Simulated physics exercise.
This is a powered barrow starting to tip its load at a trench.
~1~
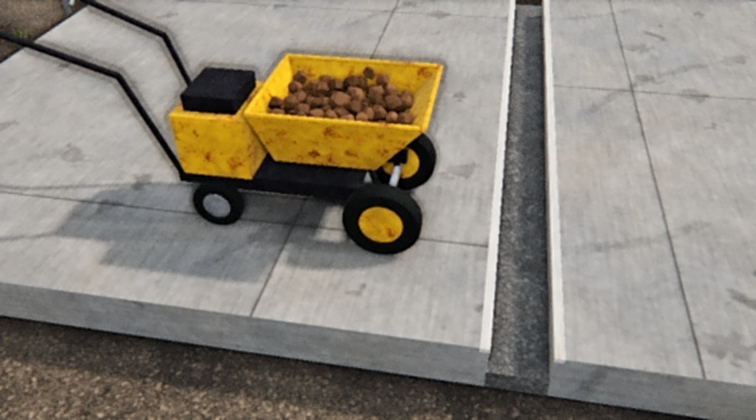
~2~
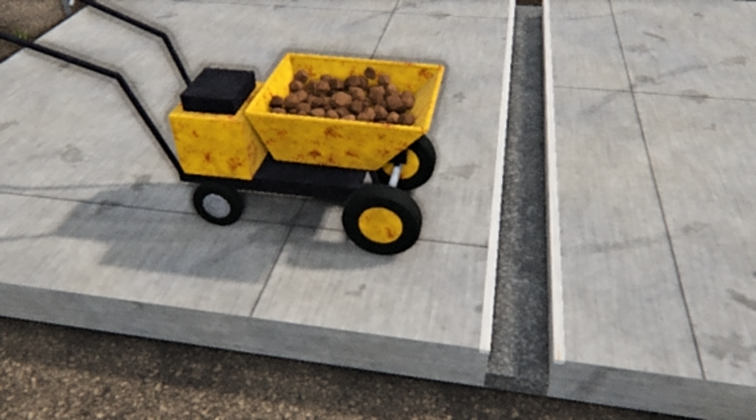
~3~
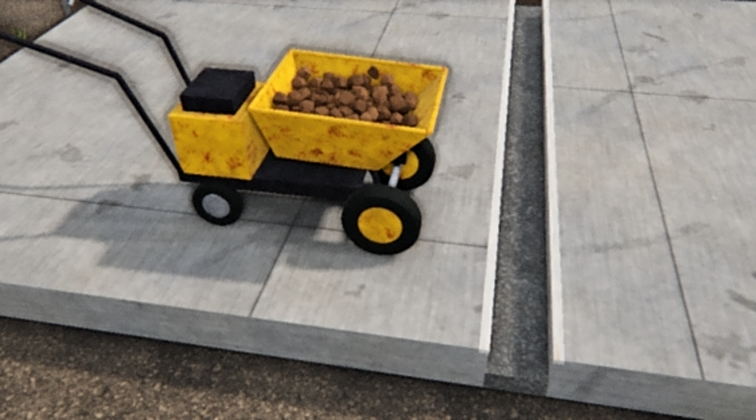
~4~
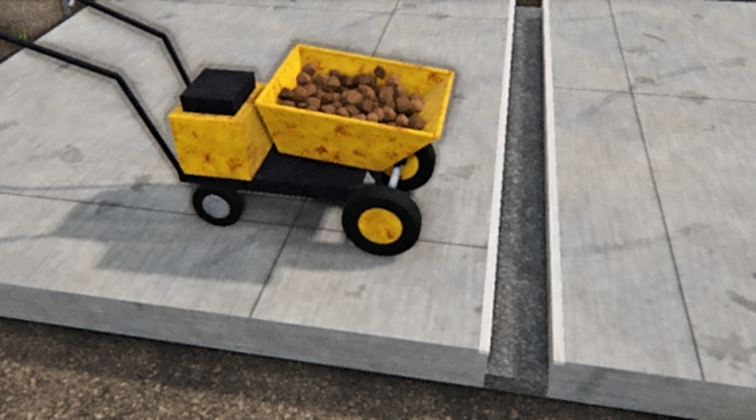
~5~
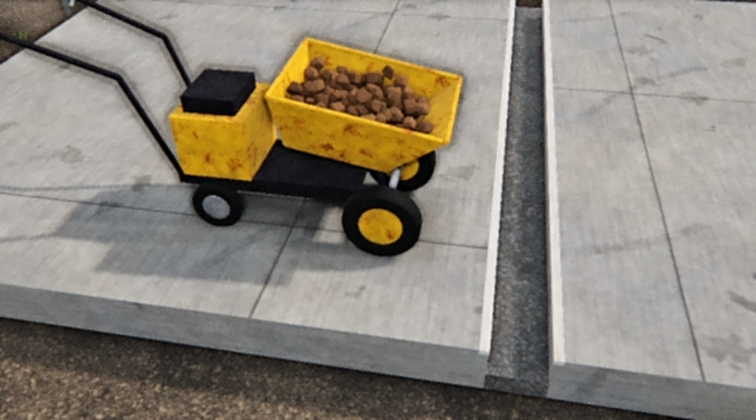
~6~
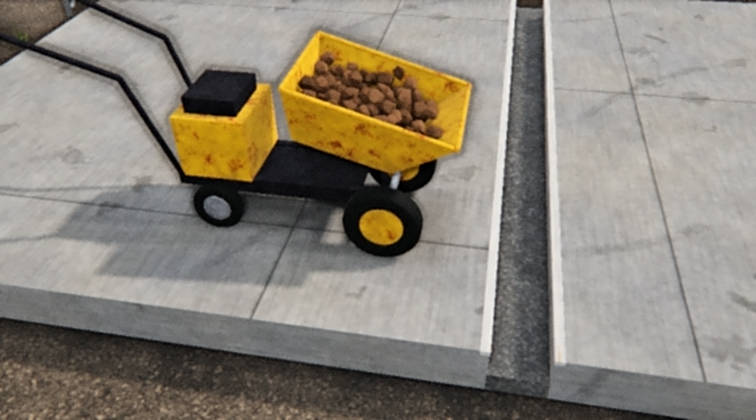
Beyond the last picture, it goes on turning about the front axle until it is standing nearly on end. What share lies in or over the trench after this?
Mostly in.
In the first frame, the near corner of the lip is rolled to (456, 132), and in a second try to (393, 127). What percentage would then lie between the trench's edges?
Near 50 % and 80 %.
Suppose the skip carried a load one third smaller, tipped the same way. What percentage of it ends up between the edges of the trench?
Roughly 90 %.
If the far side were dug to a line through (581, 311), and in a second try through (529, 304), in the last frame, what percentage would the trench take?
100 and 40 percent.
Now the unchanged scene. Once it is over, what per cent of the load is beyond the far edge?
About 15 %.
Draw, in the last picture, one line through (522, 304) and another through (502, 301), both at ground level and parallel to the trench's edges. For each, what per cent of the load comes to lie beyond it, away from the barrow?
Estimate: 60 % and 80 %, respectively.
Soon after the last picture, skip tipped steeply; all in the skip.
A little later, skip tipped right over; most in the skip; about a quarter in or heaped over the trench; a stray few beyond it; a stray few falling.
Later still, skip tipped right over; a small part in the skip; most in or heaped over the trench; a small part beyond it.
At rest, skip tipped right over; a small part in the skip; most in or heaped over the trench; a small part beyond it.
